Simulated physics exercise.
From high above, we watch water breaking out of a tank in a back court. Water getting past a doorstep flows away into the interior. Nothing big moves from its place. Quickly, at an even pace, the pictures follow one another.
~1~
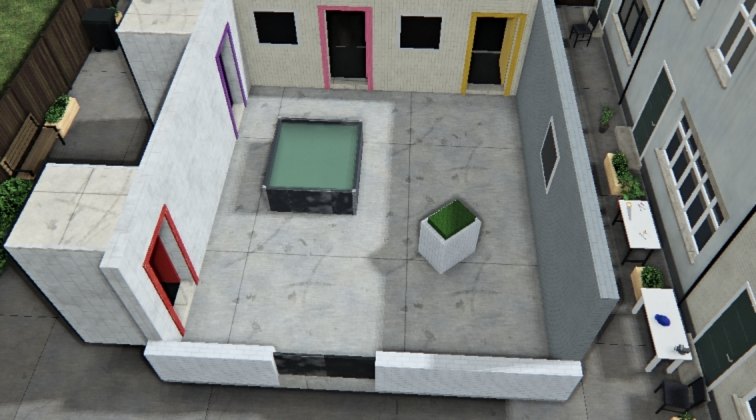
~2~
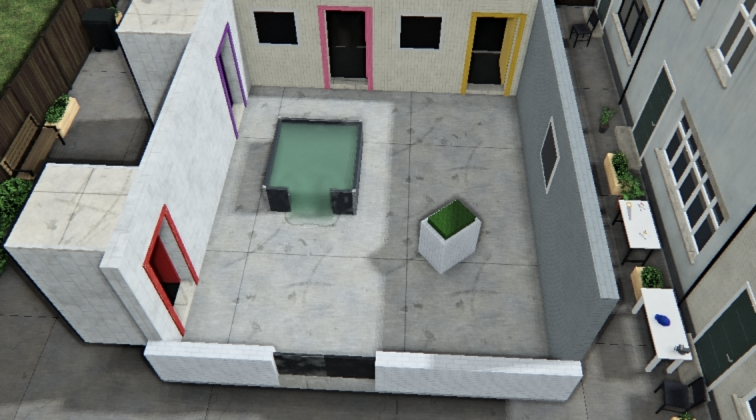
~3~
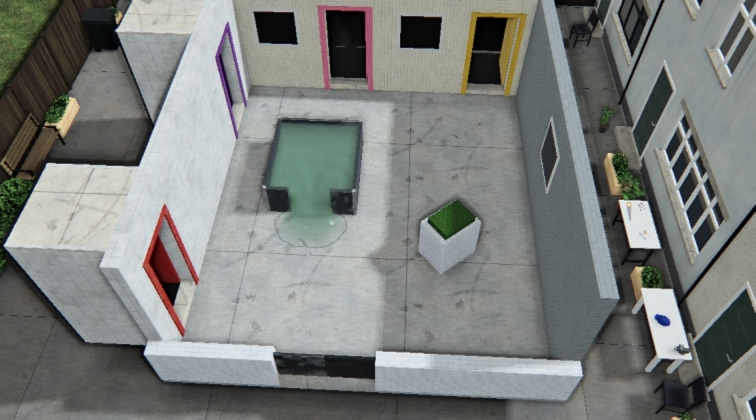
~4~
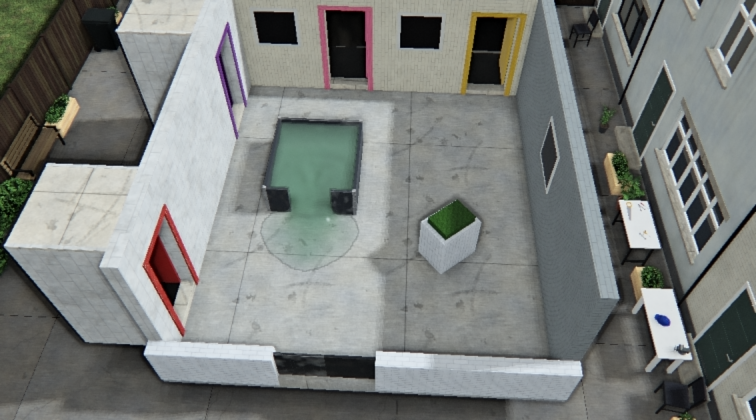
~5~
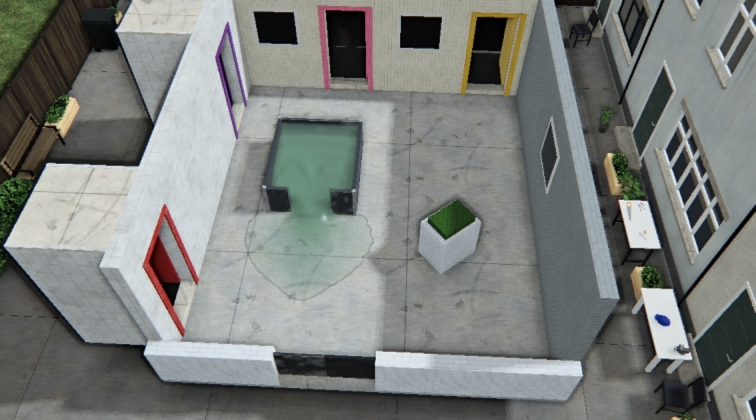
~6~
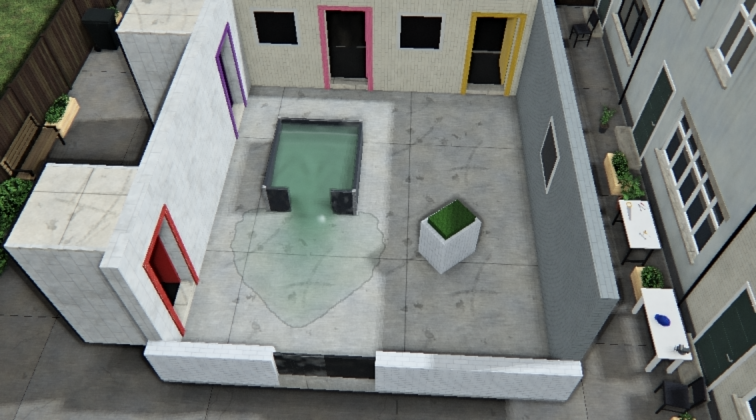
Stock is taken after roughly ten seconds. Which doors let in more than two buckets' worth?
Yellow door - no; pink door - no; purple door - no; red door - no.
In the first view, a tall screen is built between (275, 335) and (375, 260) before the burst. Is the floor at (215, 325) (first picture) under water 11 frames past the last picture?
That spot would be inundated.
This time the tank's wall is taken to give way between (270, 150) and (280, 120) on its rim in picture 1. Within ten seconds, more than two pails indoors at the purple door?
Note - purple door: Past the mark.
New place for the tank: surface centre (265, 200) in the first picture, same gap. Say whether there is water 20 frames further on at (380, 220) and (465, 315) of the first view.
In that order: Free of water, covered.
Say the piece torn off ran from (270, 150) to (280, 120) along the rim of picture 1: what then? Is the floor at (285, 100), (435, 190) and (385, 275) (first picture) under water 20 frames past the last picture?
Taken in turn they're swamped, unwetted and unwetted.
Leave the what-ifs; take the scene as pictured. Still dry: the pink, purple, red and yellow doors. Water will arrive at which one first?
I'd go with the red one.
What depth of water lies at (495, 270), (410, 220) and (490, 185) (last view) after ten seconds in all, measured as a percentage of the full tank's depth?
I'd put them at close to 14 per cent, then 2 per cent, then 6 per cent.
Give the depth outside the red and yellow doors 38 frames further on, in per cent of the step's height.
I reckon it's around 60 and then 0 per cent.
A moment on, water covers 25 % of the floor; the yellow door not reached, the pink door not reached, the purple door not reached, the red door wet at the sill, nothing in.
Next, water covers 30 % of the floor; the yellow door not reached, the pink door not reached, the purple door not reached, the red door wet at the sill, nothing in.
Then, water covers 35 % of the floor; the yellow door not reached, the pink door not reached, the purple door not reached, the red door under two buckets in.
Later, water covers 55 % of the floor; the yellow door not reached, the pink door not reached, the purple door not reached, the red door under two buckets in.
In the end, water covers 85 % of the floor; the yellow door wet at the sill, nothing in, the pink door wet at the sill, nothing in, the purple door wet at the sill, nothing in, the red door under two buckets in.
